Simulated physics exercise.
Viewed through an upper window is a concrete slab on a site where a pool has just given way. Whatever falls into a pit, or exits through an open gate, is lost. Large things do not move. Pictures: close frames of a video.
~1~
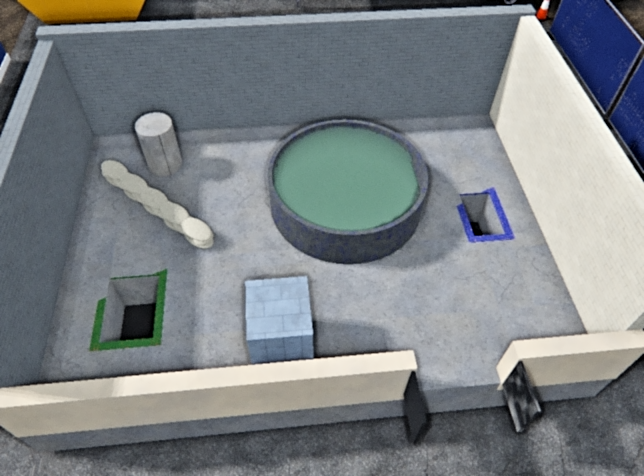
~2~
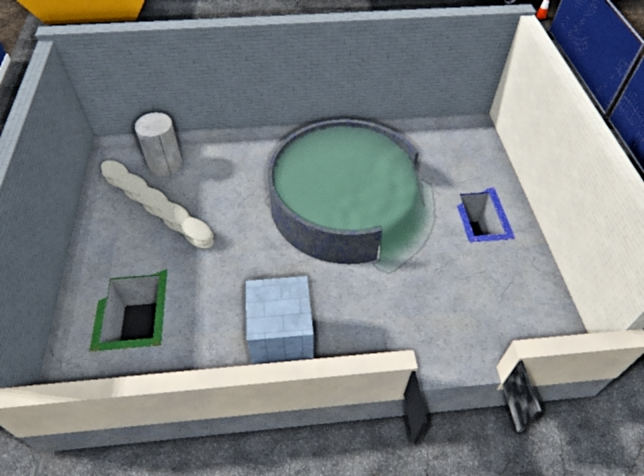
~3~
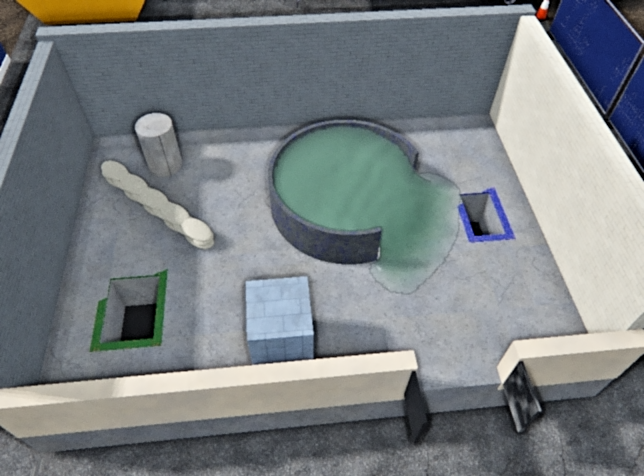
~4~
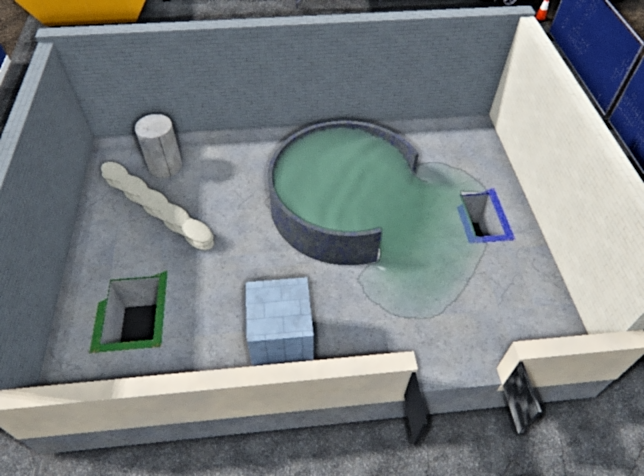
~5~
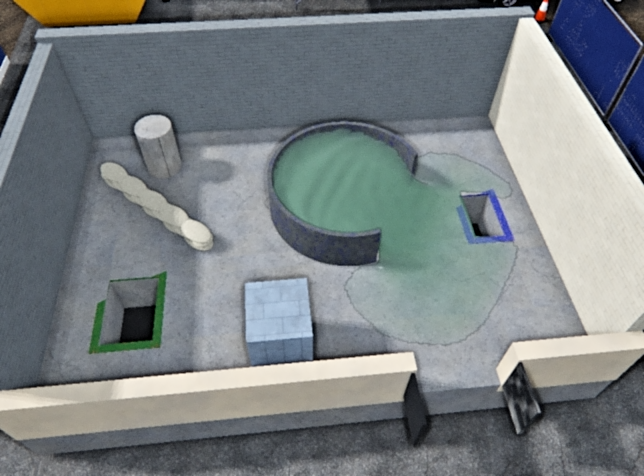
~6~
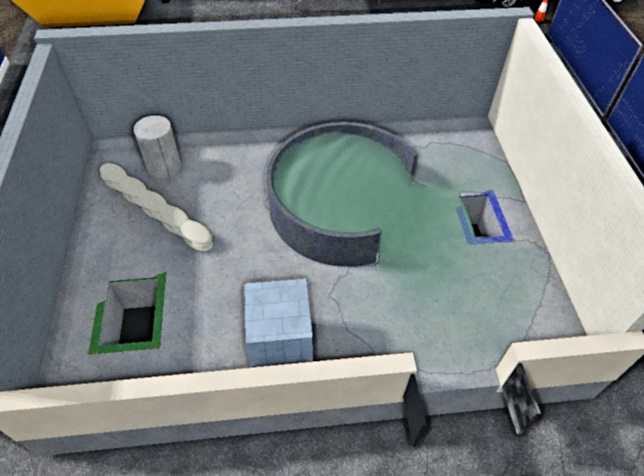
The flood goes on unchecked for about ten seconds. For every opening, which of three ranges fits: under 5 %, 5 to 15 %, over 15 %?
The gate soaks up a great deal - past fifteen per cent; the green pit soaks up scarcely any - beneath five per cent; the blue pit soaks up a great deal - past fifteen per cent.
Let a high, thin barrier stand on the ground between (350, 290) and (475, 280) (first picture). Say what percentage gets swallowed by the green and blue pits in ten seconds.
The green pit gets 6 per cent and the blue pit gets 50 per cent.
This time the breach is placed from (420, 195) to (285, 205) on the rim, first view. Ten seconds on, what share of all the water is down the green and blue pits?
Lab note - share by pit: Green 20 %, blue 10 %.
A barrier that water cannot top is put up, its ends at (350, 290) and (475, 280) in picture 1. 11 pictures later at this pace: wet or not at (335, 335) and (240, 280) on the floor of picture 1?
First spot not reached; second spot swamped.
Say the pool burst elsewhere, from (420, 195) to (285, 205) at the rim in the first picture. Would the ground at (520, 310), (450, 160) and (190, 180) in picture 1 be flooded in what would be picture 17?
So the first one is drenched, the next left untouched, and the last left untouched.
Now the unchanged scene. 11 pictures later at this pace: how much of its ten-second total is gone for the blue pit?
About 40 %.
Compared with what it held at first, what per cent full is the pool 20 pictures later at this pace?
Somewhere near 26 %, give or take.
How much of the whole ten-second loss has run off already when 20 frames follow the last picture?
It works out at roughly 55 per cent.
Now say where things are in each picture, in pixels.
The first frame shows the pool at (348, 175) is whole and still.
In the second frame, water pours out at (415, 216) and has run to a hidden place.
In the third frame, the front is at (402, 288), out from the gap at (415, 218).
In the fourth frame, the front is at (398, 310), out from the gap at (415, 221).
In the fifth frame, water pours out at (414, 222) and has run to (429, 338).
In the sixth frame, water pours out at (413, 222) and has run to a hidden place.
A moment on, water covers 30 % of the floor; the gate 1 %, the green pit 0 %, the blue pit 10 %.
Next, water covers 30 % of the floor; the gate 3 %, the green pit 0 %, the blue pit 18 %.
Then, water covers 35 % of the floor; the gate 7 %, the green pit 0 %, the blue pit 26 %.
Later, water covers 55 % of the floor; the gate 12 %, the green pit 0 %, the blue pit 35 %.
In the end, water covers 80 % of the floor; the gate 17 %, the green pit 1 %, the blue pit 43 %.
